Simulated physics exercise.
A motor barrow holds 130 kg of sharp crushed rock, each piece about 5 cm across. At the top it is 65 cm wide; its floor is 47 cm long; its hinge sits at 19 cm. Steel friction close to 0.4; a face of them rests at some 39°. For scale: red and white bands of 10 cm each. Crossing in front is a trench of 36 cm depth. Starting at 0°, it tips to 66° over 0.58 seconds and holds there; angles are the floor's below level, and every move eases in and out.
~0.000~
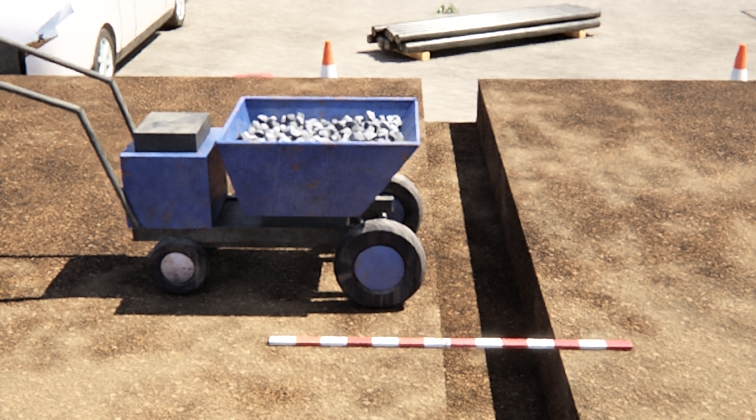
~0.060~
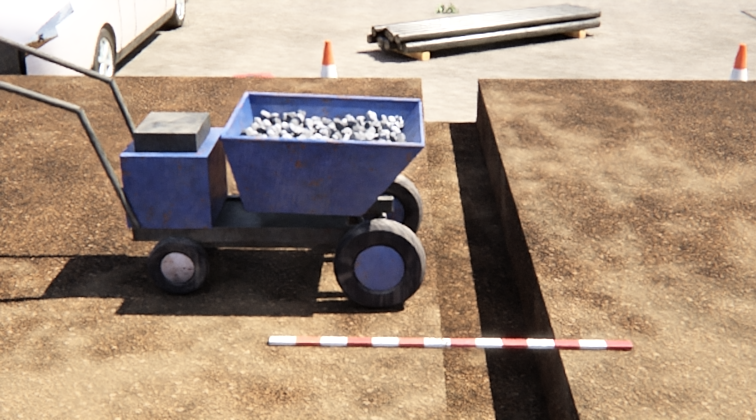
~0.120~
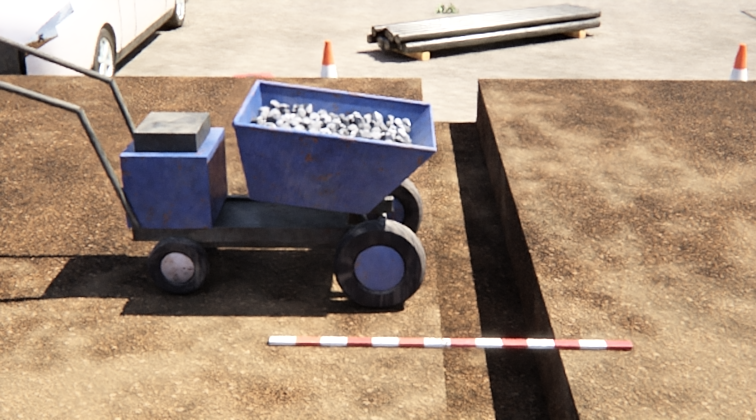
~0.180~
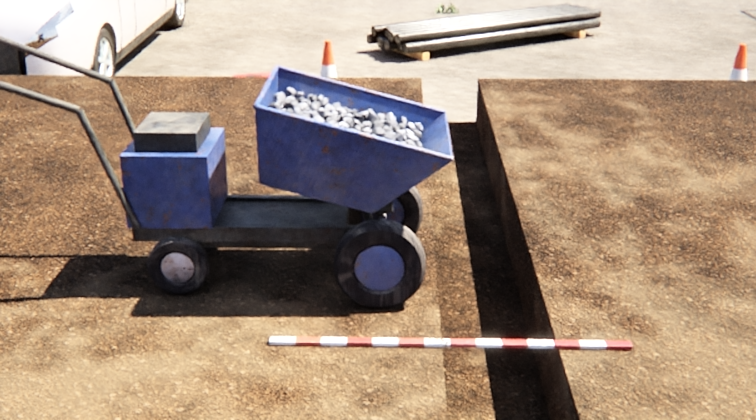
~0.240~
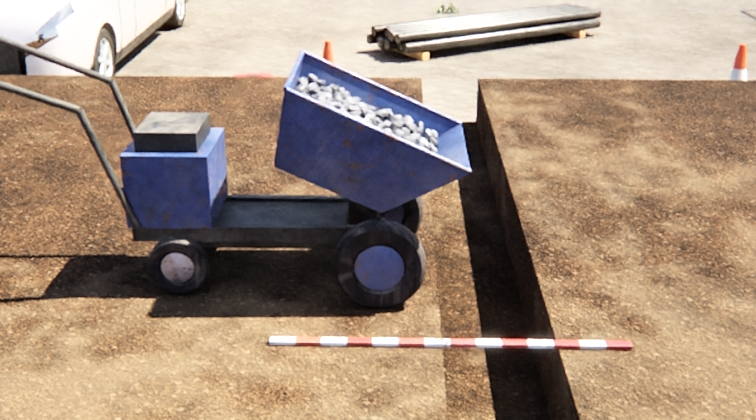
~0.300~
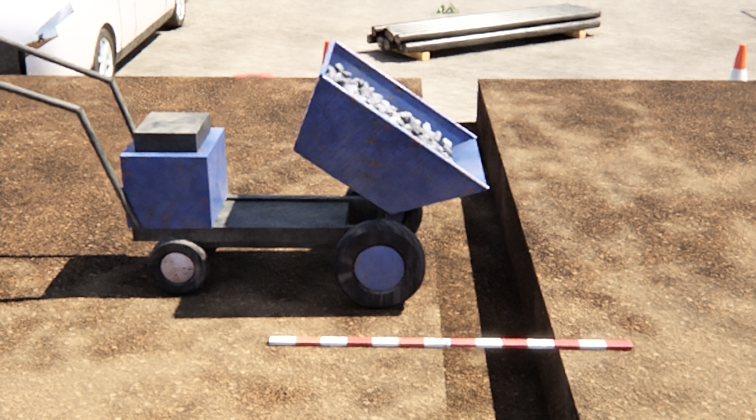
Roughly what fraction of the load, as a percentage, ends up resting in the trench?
Roughly 21 per cent of the load.
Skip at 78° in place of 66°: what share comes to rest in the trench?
About 35%.
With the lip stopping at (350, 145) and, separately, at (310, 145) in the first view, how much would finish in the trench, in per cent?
Around 60% for the first place and 60% for the second.
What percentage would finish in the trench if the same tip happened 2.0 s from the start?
With that timing, about 35 per cent.
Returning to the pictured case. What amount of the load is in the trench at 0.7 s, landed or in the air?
About 5 per cent by then.
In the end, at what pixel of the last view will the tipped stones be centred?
(568, 273).
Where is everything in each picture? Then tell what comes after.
The skip is at 0°, its lip at (419, 145); the top of the load is at (336, 129), in the first frame.
Lip at (423, 146), floor tilted 2°, highest stones at (303, 127); the stones move at 0.4 m/s on average, in the second frame.
The skip is at 7°, its lip at (435, 151); the top of the load is at (280, 117); the stones move at 0.9 m/s on average, in the third frame.
The skip is at 15°, its lip at (452, 159); the top of the load is at (286, 103); the stones move at 1.2 m/s on average, in the fourth frame.
Lip at (470, 172), floor tilted 25°, highest stones at (304, 88); the stones move at 1.4 m/s on average, in the fifth frame.
The skip is at 35°, its lip at (487, 189); the top of the load is at (332, 77); the stones move at 1.5 m/s on average, in the sixth frame.
After 0.4 s the floor is at 55°; 100 % in the skip; the foremost stones are at (484, 201).
After 0.7 s the floor is at 66°; 89 % in the skip, 5 % in the trench, 6 % past the trench; the foremost stones are at (571, 256).
After 1.0 s the floor is at 66°; 47 % in the skip, 10 % in the trench, 43 % past the trench; the foremost stones are at (729, 287).
After 3.0 s the floor is at 66°; 37 % in the skip, 21 % in the trench, 42 % past the trench; the foremost stones are past the picture's edge.
